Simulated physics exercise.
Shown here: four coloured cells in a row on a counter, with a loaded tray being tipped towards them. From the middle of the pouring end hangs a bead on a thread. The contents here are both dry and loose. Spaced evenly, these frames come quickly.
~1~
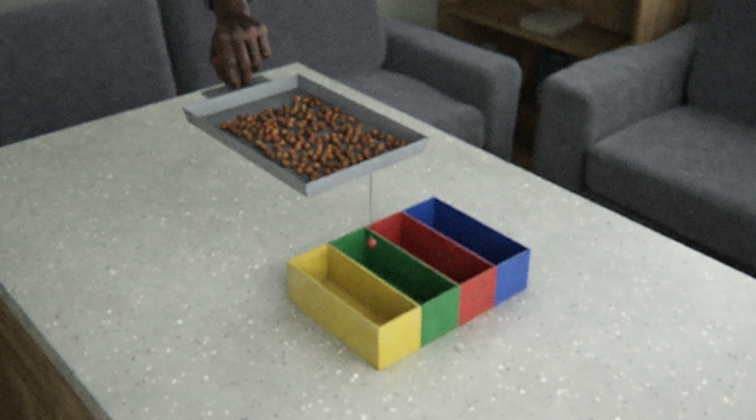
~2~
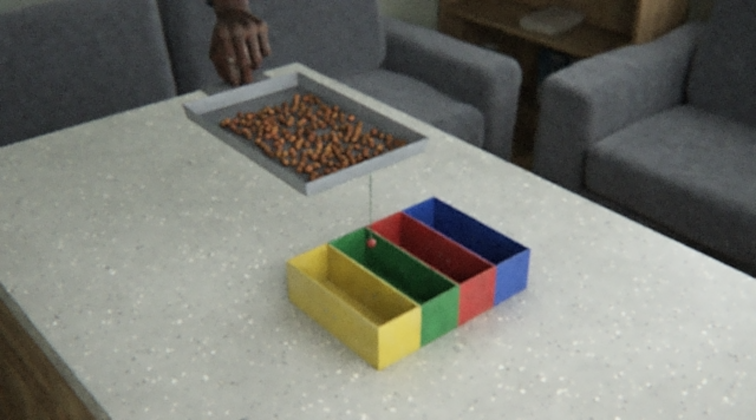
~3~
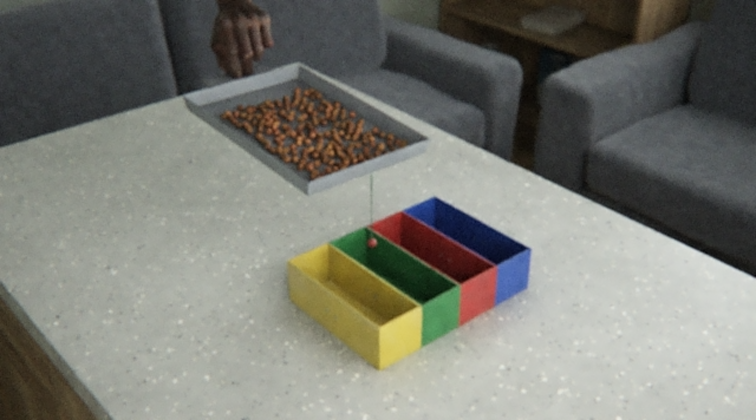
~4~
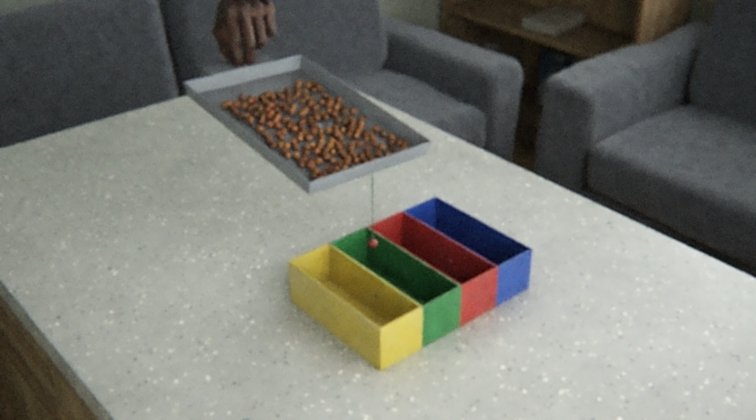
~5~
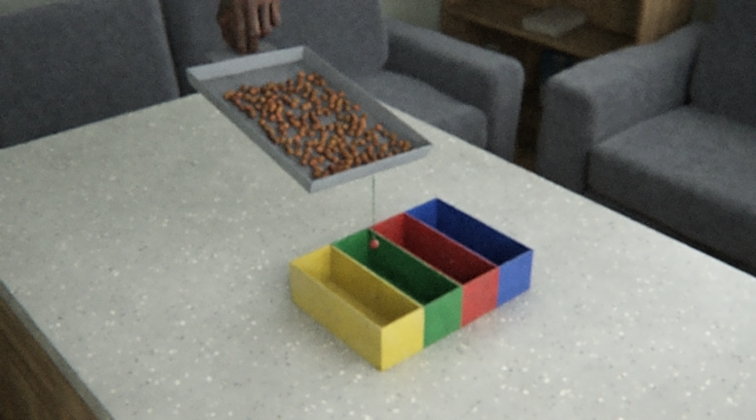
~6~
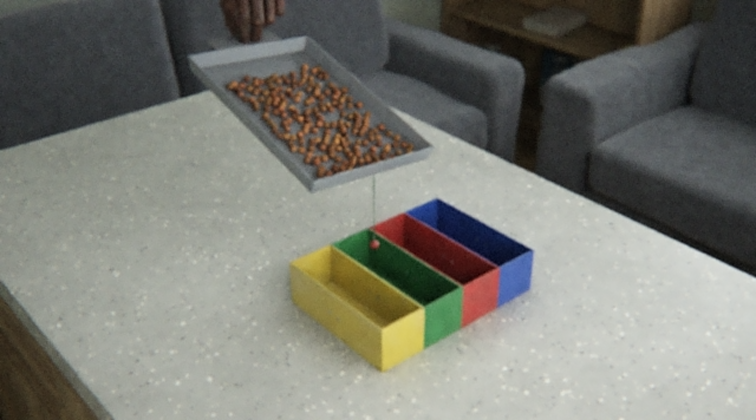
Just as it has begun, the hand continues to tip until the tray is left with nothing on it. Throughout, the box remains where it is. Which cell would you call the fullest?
I would call the red cell the fullest.
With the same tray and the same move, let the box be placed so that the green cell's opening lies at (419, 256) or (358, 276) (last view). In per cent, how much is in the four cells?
About 100 in a hundred, then about 100 in a hundred.
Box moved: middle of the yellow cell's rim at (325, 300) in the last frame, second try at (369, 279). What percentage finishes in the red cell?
First placement: Some 20 %; second placement: Some 70 %.
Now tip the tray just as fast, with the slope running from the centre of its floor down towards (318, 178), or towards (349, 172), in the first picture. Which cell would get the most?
In turn: Yellow; the cell in yellow.
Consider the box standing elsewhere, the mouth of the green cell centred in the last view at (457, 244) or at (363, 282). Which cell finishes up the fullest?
The green cell first, that blue cell second.
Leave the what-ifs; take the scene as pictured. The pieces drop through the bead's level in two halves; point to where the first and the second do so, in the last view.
First roughly (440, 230), then roughly (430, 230).
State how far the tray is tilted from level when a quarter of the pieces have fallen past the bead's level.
That happens at around 95°.
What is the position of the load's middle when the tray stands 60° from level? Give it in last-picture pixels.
Roughly at (387, 137).
Just after the last frame, tray tipped steeply; almost all on the tray; just a few in the red cell; just a few falling or outside the box.
A moment on, tray tipped right over; roughly a third on the tray; roughly a quarter in the red cell; about a tenth in the blue cell; just a few in the green cell; roughly a quarter falling or outside the box.
Further on, tray tipped past a quarter turn; the larger part in the red cell; about a tenth in the green cell; about a tenth in the blue cell; just a few falling or outside the box.
When it is over, tray tipped past a quarter turn; the larger part in the red cell; about a tenth in the green cell; about a tenth in the blue cell; not one in the yellow cell; just a few outside the box.
